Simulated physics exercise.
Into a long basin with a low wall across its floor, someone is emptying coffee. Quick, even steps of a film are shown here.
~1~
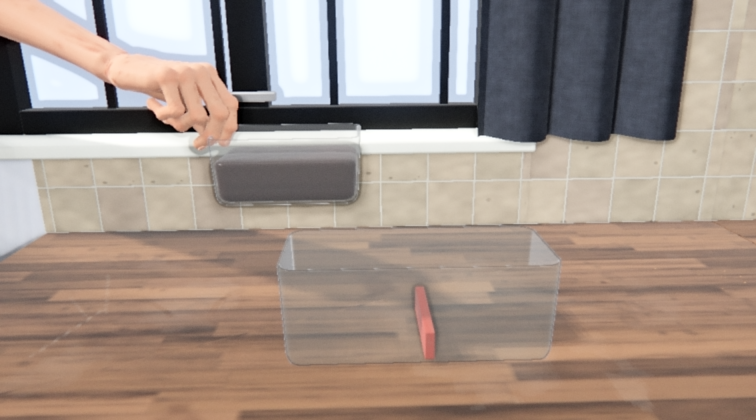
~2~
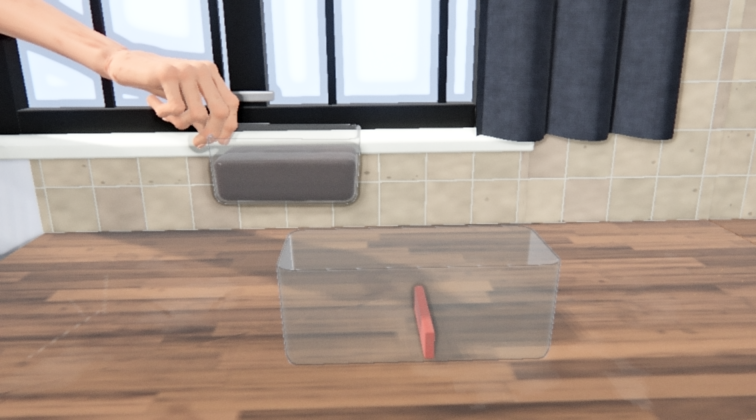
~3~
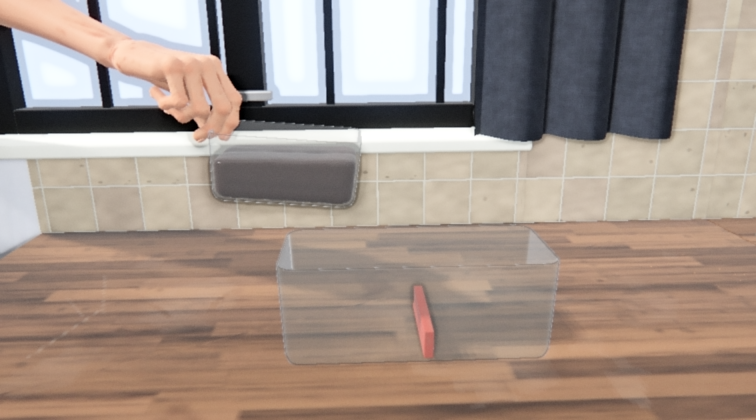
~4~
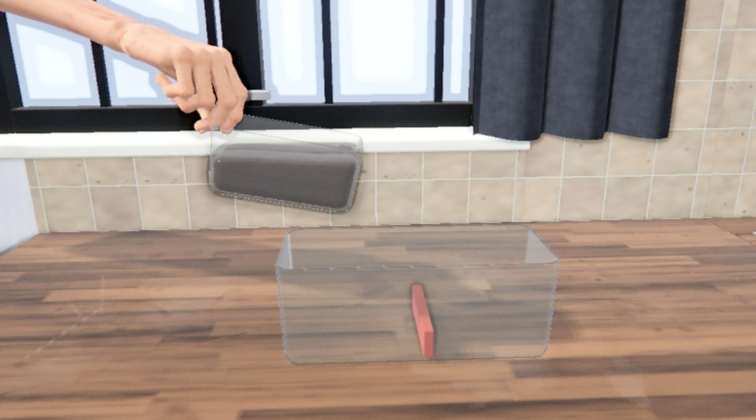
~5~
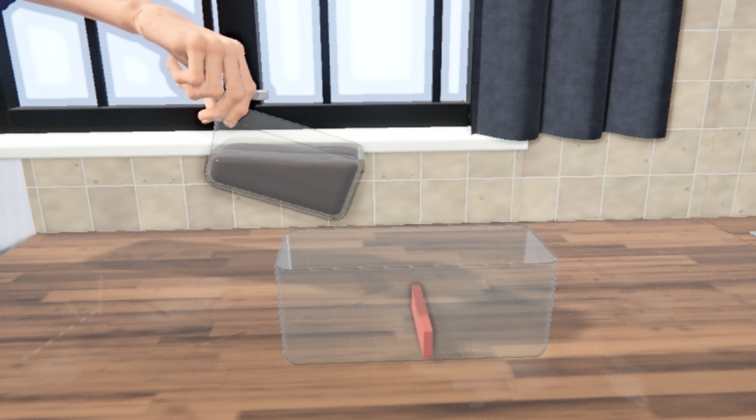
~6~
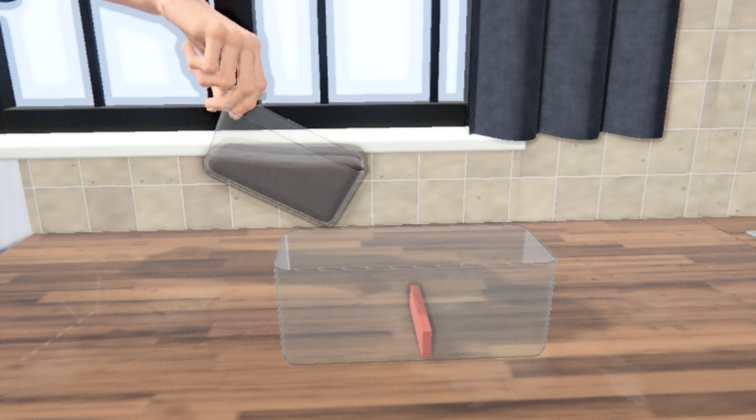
A clear, open-topped basin with a short red wall standing across its floor sits on a striped wooden counter, seen from the front and slightly above. Behind it are beige tiles, a black-framed window and a dark curtain at right, while a hand at upper left holds a clear container of dark coffee. The hand rises slightly, steadily tilting the container down toward the right.
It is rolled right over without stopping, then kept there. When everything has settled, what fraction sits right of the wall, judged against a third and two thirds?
It settles with less than one third on the right.
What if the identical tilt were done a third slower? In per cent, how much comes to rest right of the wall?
About 30 per cent.
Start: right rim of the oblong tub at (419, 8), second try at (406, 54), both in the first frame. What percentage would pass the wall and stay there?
It comes out at around 75 percent and then around 65 percent.
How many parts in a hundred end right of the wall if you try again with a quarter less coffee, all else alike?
Estimate: Close to 5 per cent.
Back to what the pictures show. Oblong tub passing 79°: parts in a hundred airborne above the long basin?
Share in flight: Approx. 25 %.
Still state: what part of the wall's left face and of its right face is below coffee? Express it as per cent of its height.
Roughly 70 left of the wall, roughly 20 right of it.
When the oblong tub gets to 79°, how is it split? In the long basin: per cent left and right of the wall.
Left part: Around 35 %. Right part: Around 15 %.
A moment on, the oblong tub is tipped on its side and 29 per cent is still to pour, 33 is left of the wall and 13 right of it.
Next, the oblong tub is tipped right over and 7 per cent is still to pour, 66 is left of the wall and 20 right of it.
Then the oblong tub is tipped right over and 0 per cent is still to pour, 75 is left of the wall and 21 right of it.
Later the oblong tub is tipped right over and 0 per cent is still to pour, 75 is left of the wall and 23 right of it.
At rest 75 per cent lies left of the wall, 22 right of it and 2 outside.
